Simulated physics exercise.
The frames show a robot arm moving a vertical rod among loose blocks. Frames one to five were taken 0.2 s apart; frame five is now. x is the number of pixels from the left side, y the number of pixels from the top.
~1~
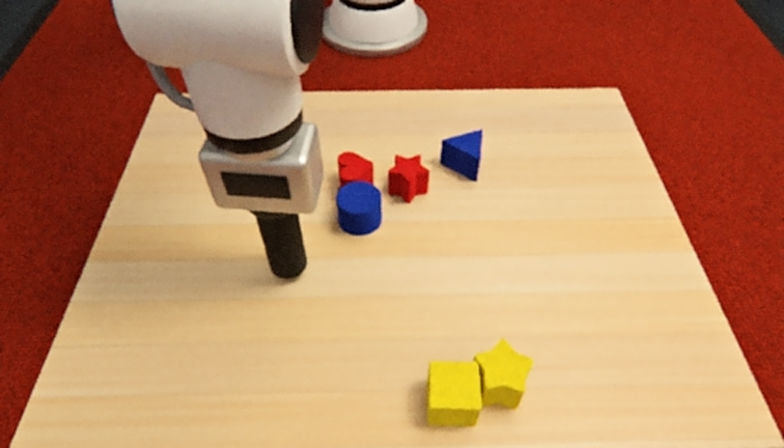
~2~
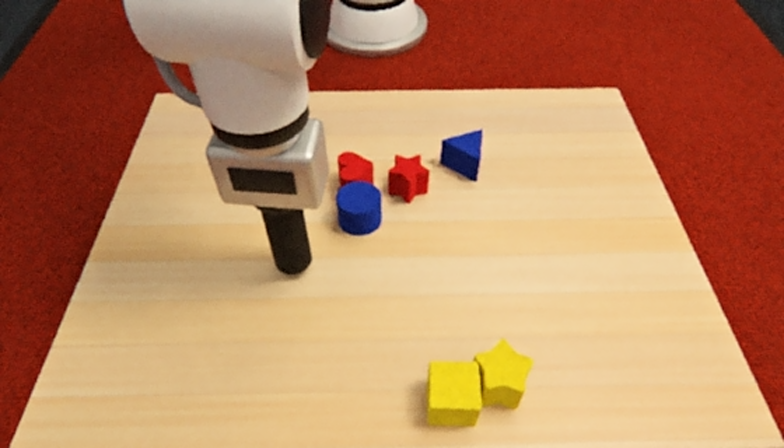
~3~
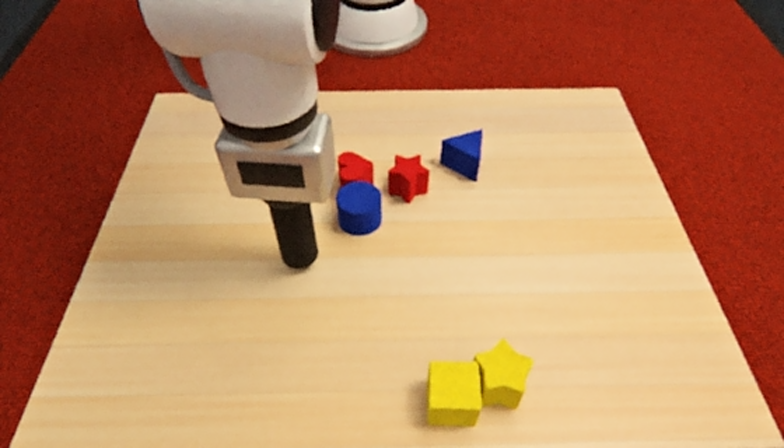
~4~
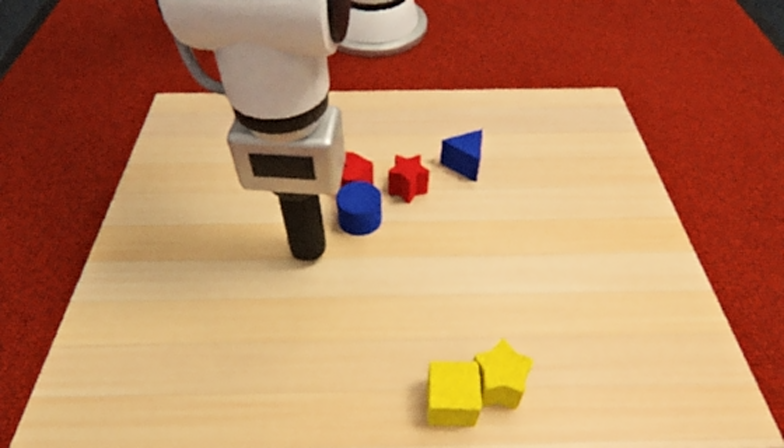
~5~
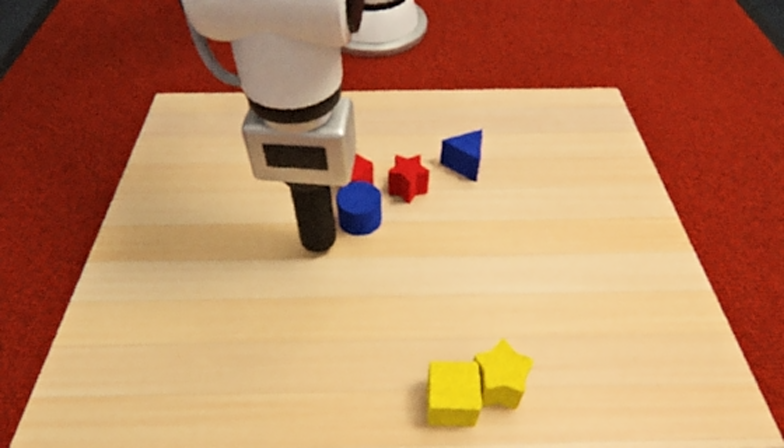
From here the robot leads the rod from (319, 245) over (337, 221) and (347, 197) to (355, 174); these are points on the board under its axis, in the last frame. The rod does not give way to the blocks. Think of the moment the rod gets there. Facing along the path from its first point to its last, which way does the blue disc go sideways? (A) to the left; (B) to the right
Correct choice: B.
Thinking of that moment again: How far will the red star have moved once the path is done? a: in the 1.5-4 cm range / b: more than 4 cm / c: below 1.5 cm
Correct choice: C.
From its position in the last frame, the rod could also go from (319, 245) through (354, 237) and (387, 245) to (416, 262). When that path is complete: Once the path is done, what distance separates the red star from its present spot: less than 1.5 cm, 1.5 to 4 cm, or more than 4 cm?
Within 1.5 cm.
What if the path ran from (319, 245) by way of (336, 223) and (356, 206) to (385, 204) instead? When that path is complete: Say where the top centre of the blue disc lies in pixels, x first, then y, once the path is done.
Roughly at (423, 174).
What follows on the original path. One third of the way, rod (337, 214); red heart (355, 160), turned 15° anticlockwise; blue disc (373, 187).
Two thirds of the way, rod (347, 189); red heart (358, 149), turned 25° anticlockwise; blue disc (384, 180); red star (415, 163), turned 10° clockwise.
At the end, rod (355, 168); red heart (364, 129), turned 30° anticlockwise; blue disc (384, 180); red star (415, 163), turned 10° clockwise.
